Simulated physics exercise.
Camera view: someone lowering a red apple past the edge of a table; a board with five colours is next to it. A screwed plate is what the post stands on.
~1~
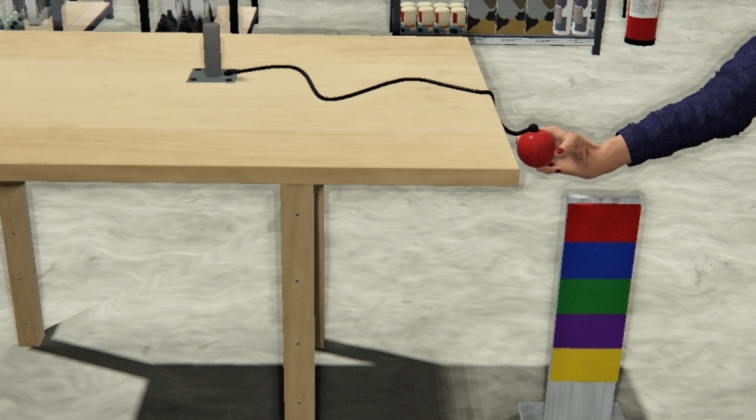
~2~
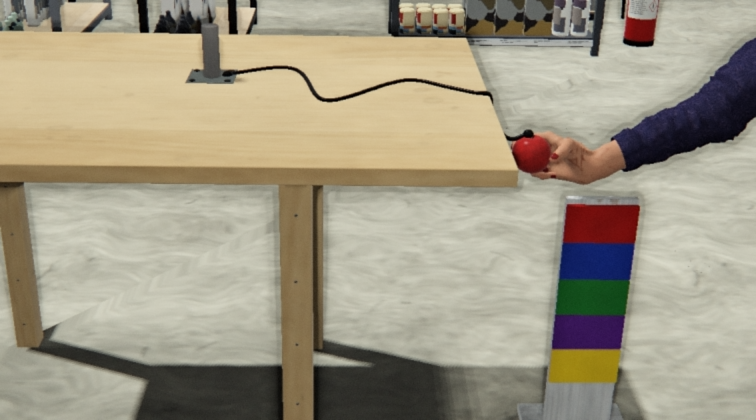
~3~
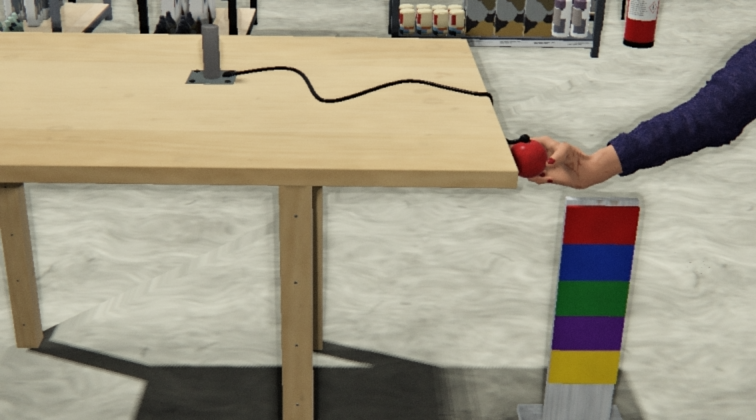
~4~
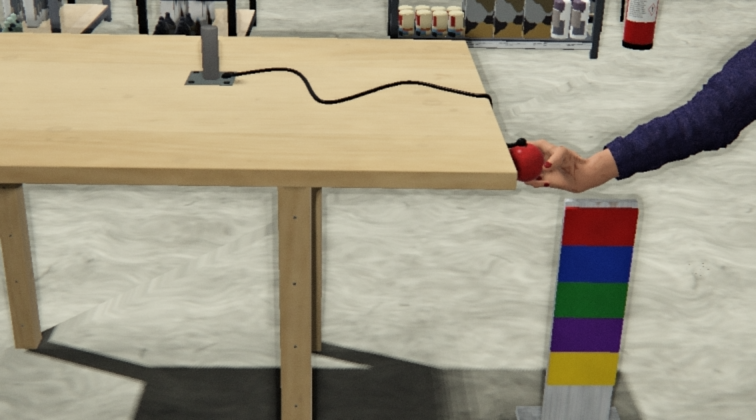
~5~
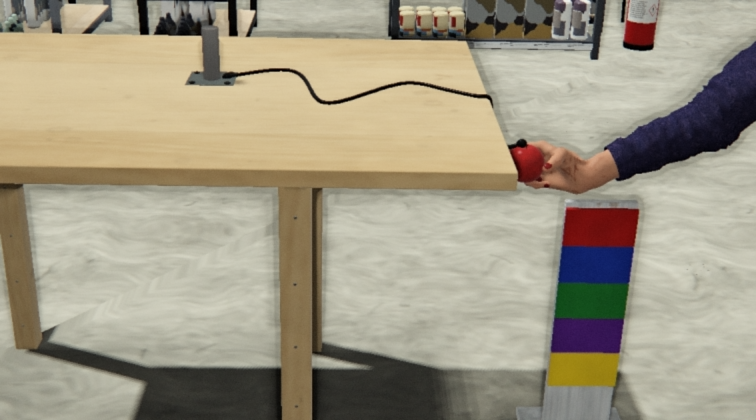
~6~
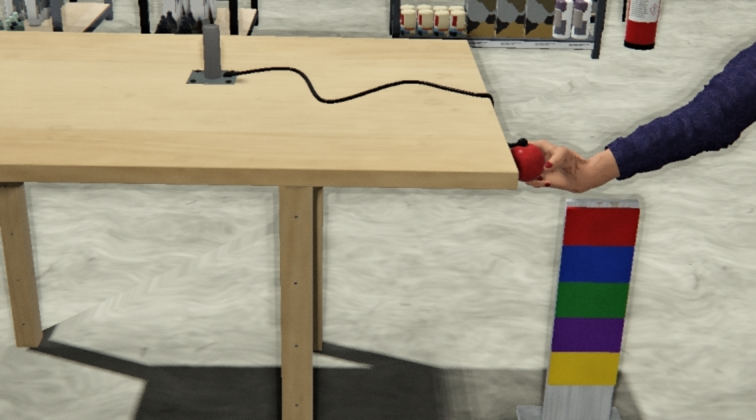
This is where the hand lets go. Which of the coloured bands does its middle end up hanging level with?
It ends up level with the green band.
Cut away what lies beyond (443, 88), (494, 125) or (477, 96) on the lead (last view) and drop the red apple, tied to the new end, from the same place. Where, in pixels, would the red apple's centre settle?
First (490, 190), then (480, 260), then (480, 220).
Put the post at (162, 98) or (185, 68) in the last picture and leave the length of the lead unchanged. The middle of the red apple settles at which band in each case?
First case: Blue. Second case: Blue.
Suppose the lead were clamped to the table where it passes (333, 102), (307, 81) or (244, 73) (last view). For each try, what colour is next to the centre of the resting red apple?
For the first place it's red, for the second blue, and for the third green.
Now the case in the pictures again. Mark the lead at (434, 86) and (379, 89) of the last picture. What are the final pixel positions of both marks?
Around (488, 157), then around (482, 96).
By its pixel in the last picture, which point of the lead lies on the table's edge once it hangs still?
It's the point at about (384, 87).
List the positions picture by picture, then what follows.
The first frame shows red apple (536, 148); red (603, 224); blue (599, 261); green (594, 297); purple (590, 332); yellow (586, 366).
The second frame shows red apple (531, 154); lead through (264, 69) (308, 82) (341, 99) (397, 82) (474, 93).
The third frame shows red apple (528, 159).
The fourth frame shows red apple (524, 162); lead through (263, 71) (307, 84) (341, 101) (397, 84) (473, 95).
The fifth frame shows red apple (525, 163).
The sixth frame shows red apple (526, 162); lead through (264, 70) (309, 83) (342, 100) (398, 84) (474, 95).
Early on, apple near (507, 297); level with green.
Midway, apple near (450, 287); level with green.
Near the end, apple near (482, 295); level with green.
Finally, apple near (479, 294); level with green. At green.
